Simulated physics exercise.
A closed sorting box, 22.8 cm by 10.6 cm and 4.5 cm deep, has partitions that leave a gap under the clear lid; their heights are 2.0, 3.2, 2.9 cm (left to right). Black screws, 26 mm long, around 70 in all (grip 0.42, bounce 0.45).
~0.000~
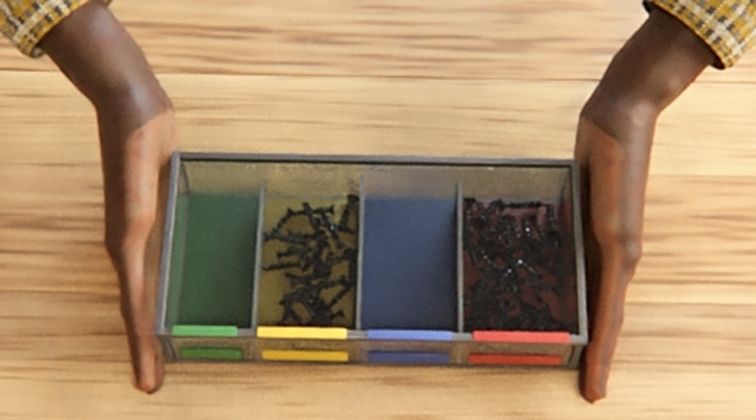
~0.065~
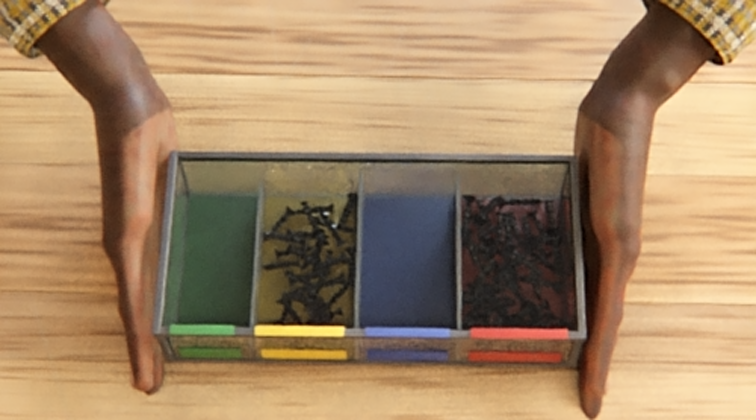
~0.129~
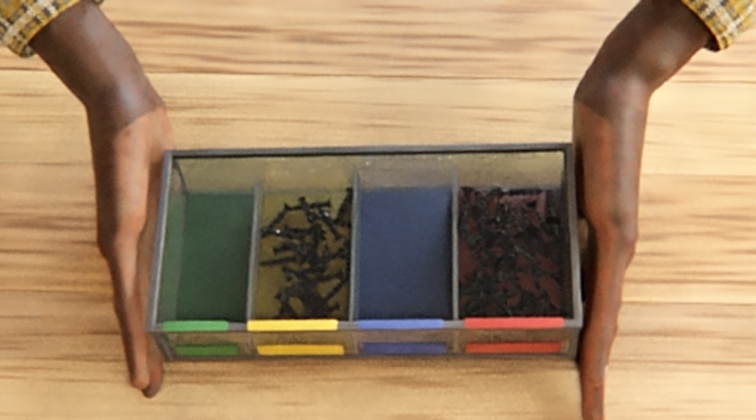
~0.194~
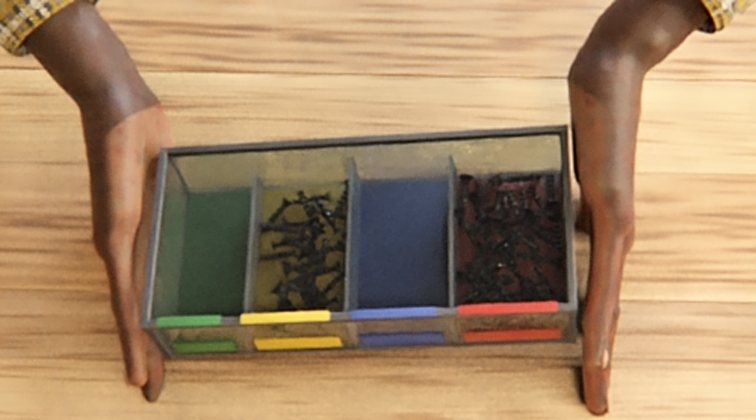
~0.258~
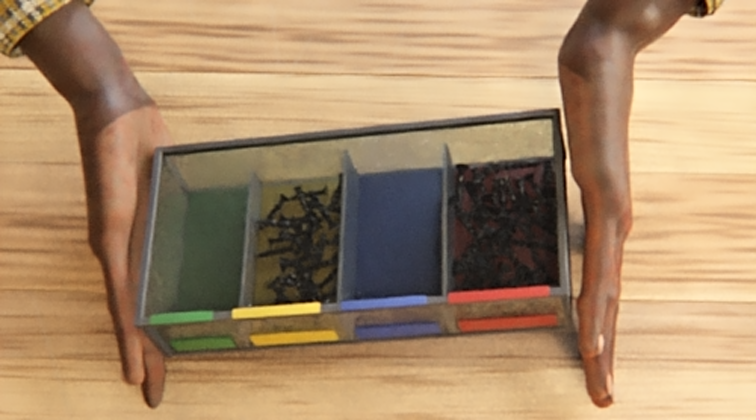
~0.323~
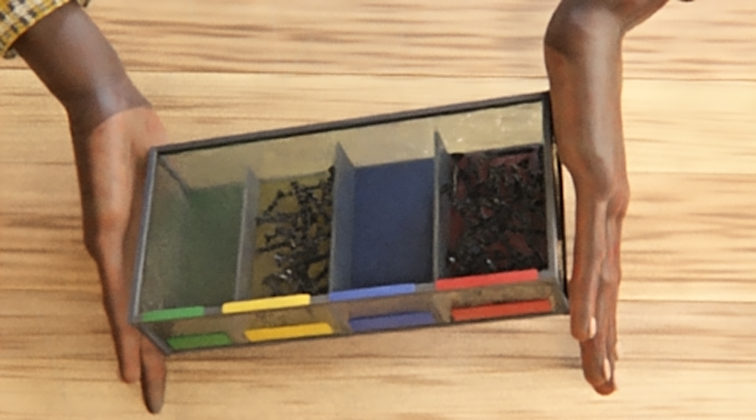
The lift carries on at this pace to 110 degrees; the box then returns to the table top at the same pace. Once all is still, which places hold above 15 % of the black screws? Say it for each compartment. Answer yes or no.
Red compartment: Yes; blue compartment: No; green compartment: Yes; yellow compartment: No.
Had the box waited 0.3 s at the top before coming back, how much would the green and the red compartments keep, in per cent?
Then: Green 70, red 30.
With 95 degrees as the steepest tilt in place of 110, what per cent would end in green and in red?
Green 45; red 40.
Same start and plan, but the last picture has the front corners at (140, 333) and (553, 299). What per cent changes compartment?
It would be near 80 per cent.
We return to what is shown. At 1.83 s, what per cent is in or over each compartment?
Red 50, blue 5, green 35, yellow 10.
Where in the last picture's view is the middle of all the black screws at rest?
Around (233, 231).
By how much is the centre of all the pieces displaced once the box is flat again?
Some 7.5 cm.
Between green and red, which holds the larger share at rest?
The green one has more.
After 1.83 s, tilt 110 degrees; red 50 %, blue 5 %, green 35 %, yellow 10 %.
After 2.83 s, tilt 50 degrees; red 30 %, blue 5 %, green 65 %.
After 3.82 s, tilt 0 degrees; red 30 %, blue 5 %, green 65 %.
At rest (4.4 s), red 30 %, blue 5 %, green 65 %, yellow 0 %.
